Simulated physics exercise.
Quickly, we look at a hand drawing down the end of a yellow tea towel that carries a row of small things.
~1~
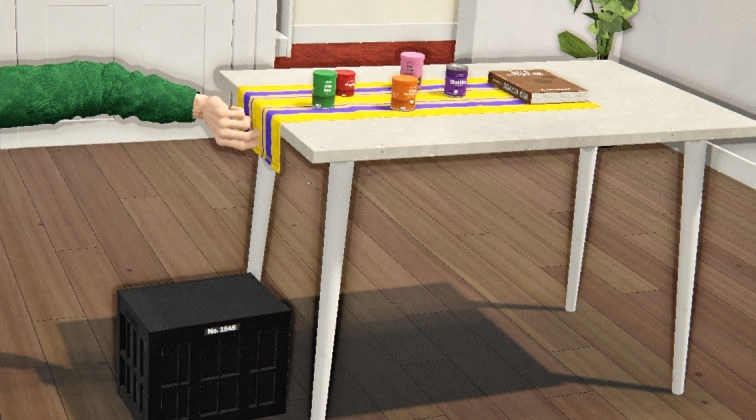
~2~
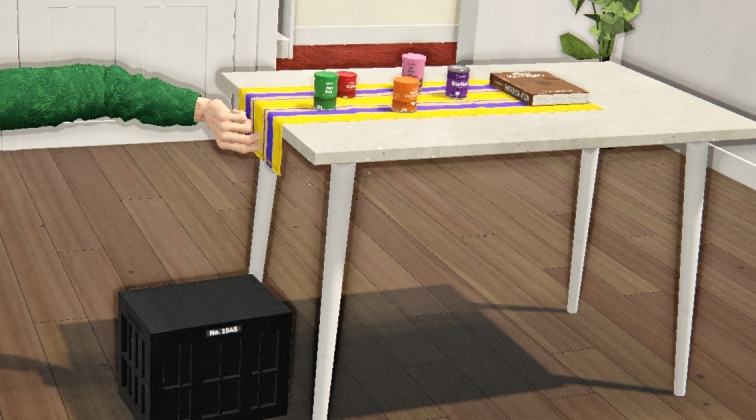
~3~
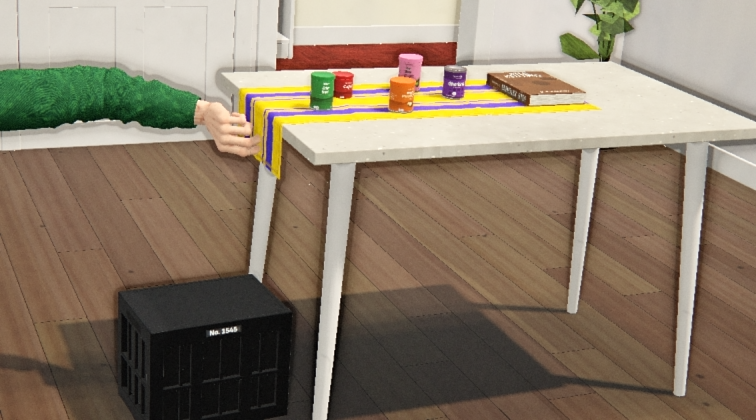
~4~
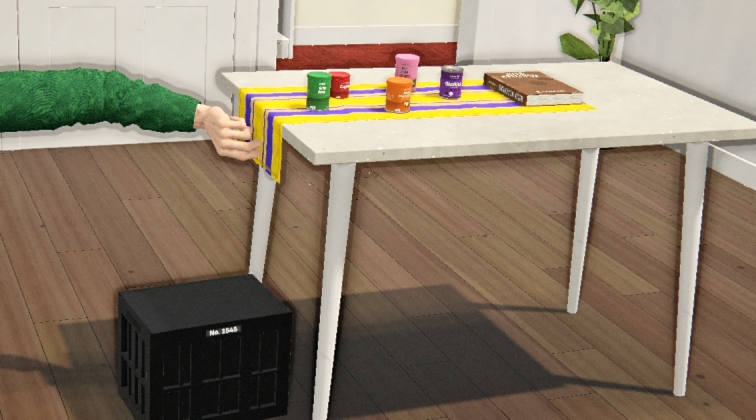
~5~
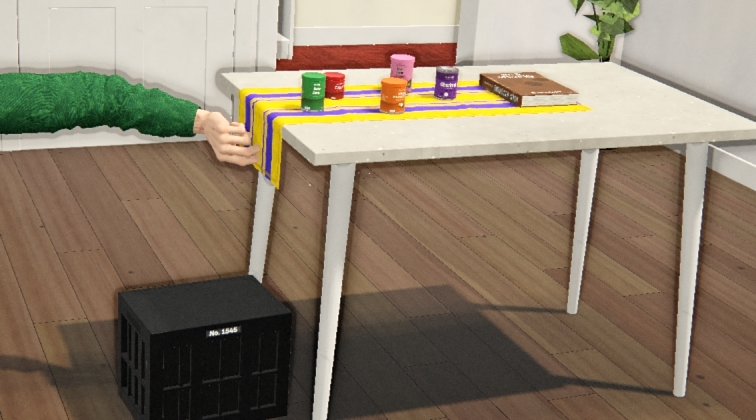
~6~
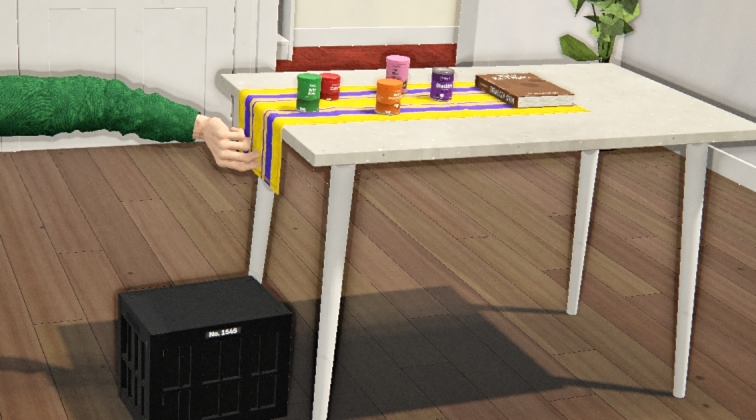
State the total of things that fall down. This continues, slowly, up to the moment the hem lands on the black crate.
Three pieces drop off.
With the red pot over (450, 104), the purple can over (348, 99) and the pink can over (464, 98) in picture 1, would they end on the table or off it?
Here's how it goes: The red pot makes it through, the purple can ends up down, and the pink can makes it through.
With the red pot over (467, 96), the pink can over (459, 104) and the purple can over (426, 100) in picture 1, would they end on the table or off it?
Record - red pot retained; pink can retained; purple can retained.
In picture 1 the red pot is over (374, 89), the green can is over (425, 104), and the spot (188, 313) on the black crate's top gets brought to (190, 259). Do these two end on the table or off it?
Red pot: Safe; green can: Safe.
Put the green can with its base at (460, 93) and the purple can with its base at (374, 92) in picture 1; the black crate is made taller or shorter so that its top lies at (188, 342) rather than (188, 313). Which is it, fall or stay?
The green can ends up on top while the purple can ends up off.
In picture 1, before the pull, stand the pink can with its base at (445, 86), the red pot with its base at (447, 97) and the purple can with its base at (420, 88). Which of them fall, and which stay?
Start with the pink can, which is kept; next the red pot, which is kept; last the purple can, which is kept.
Soon after, hem near (254, 213); all still up.
After that, hem near (249, 273); green can and red pot gone.
And then, hem on the crate; green can, red pot and orange can gone.
In the end, hem on the crate; green can, red pot and orange can gone. Over the edge go three.
